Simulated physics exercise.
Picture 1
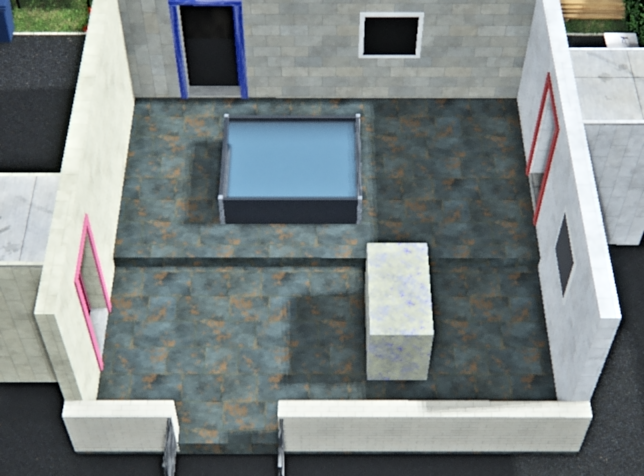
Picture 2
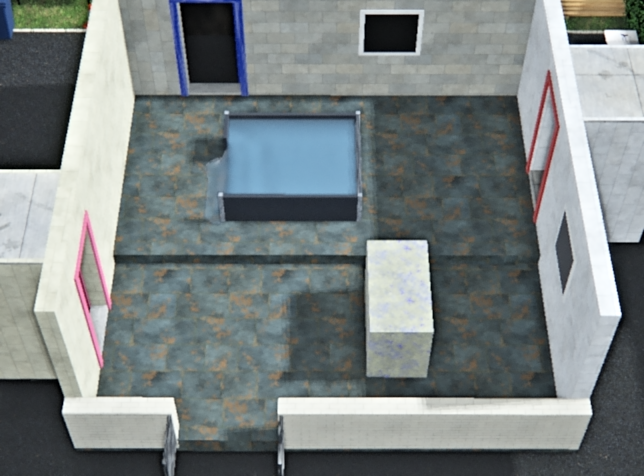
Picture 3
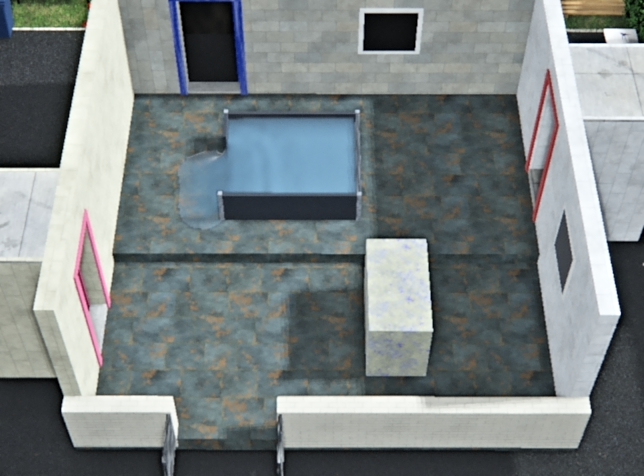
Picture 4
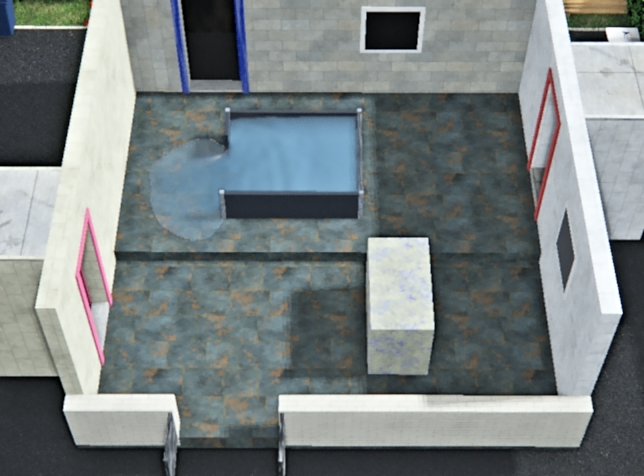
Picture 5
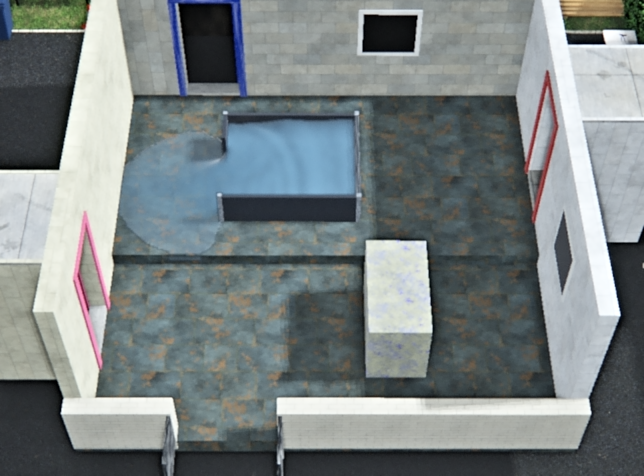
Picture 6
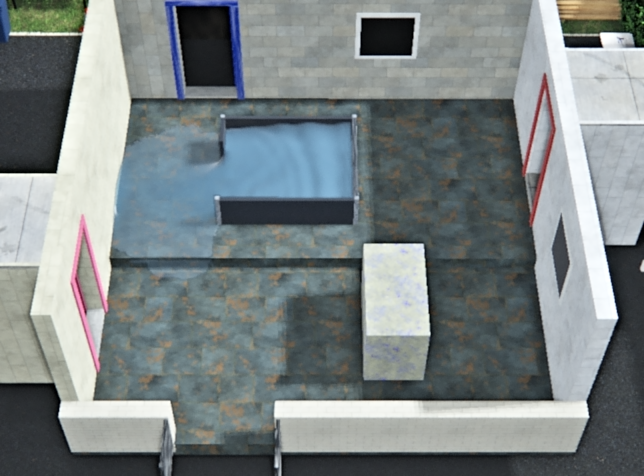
Walled stepped courtyard with a pale block standing still as water pours from a tank's left side, spreading across the upper floor.
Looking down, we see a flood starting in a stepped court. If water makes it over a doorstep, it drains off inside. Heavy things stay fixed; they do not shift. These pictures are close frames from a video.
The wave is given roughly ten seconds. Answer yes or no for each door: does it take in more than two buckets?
Red door: No; blue door: Yes; pink door: No.
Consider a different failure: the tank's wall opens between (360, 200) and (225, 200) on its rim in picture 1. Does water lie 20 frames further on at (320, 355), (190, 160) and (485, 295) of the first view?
Submerged, bone-dry, submerged.
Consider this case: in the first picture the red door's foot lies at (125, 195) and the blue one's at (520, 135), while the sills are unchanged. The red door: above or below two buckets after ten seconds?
As it turns out, the red door overshoots.
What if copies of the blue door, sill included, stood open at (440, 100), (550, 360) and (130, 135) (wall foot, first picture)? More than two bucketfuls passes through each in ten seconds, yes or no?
They turn out short, short and over.
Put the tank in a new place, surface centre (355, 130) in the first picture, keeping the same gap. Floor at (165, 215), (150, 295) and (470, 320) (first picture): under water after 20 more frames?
First spot gets drenched, second spot gets drenched, third spot stays unwetted.
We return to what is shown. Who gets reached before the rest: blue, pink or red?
The one in pink.
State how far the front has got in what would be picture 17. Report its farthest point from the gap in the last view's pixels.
Roughly at (90, 428).
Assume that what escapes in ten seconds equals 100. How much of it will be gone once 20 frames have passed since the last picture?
My reading is about 10 per cent.
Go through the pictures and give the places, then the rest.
In the first frame, still water in the water tank at (291, 160).
In the second frame, the front is at (215, 220), out from the gap at (226, 182).
In the third frame, the front is at (191, 222), out from the gap at (226, 182).
In the fourth frame, the front is at (156, 170), out from the gap at (228, 181).
In the fifth frame, water pours out at (225, 184) and has run to (124, 173).
In the sixth frame, water pours out at (223, 187) and has run to (113, 239).
A moment on, water covers 15 % of the floor; the red door not reached, the blue door not reached, the pink door not reached.
Next, water covers 20 % of the floor; the red door not reached, the blue door wet at the sill, nothing in, the pink door wet at the sill, nothing in.
Then, water covers 35 % of the floor; the red door not reached, the blue door under two buckets in, the pink door wet at the sill, nothing in.
Later, water covers 60 % of the floor; the red door not reached, the blue door over two buckets in, the pink door wet at the sill, nothing in.
In the end, water covers 90 % of the floor; the red door wet at the sill, nothing in, the blue door over two buckets in, the pink door wet at the sill, nothing in.
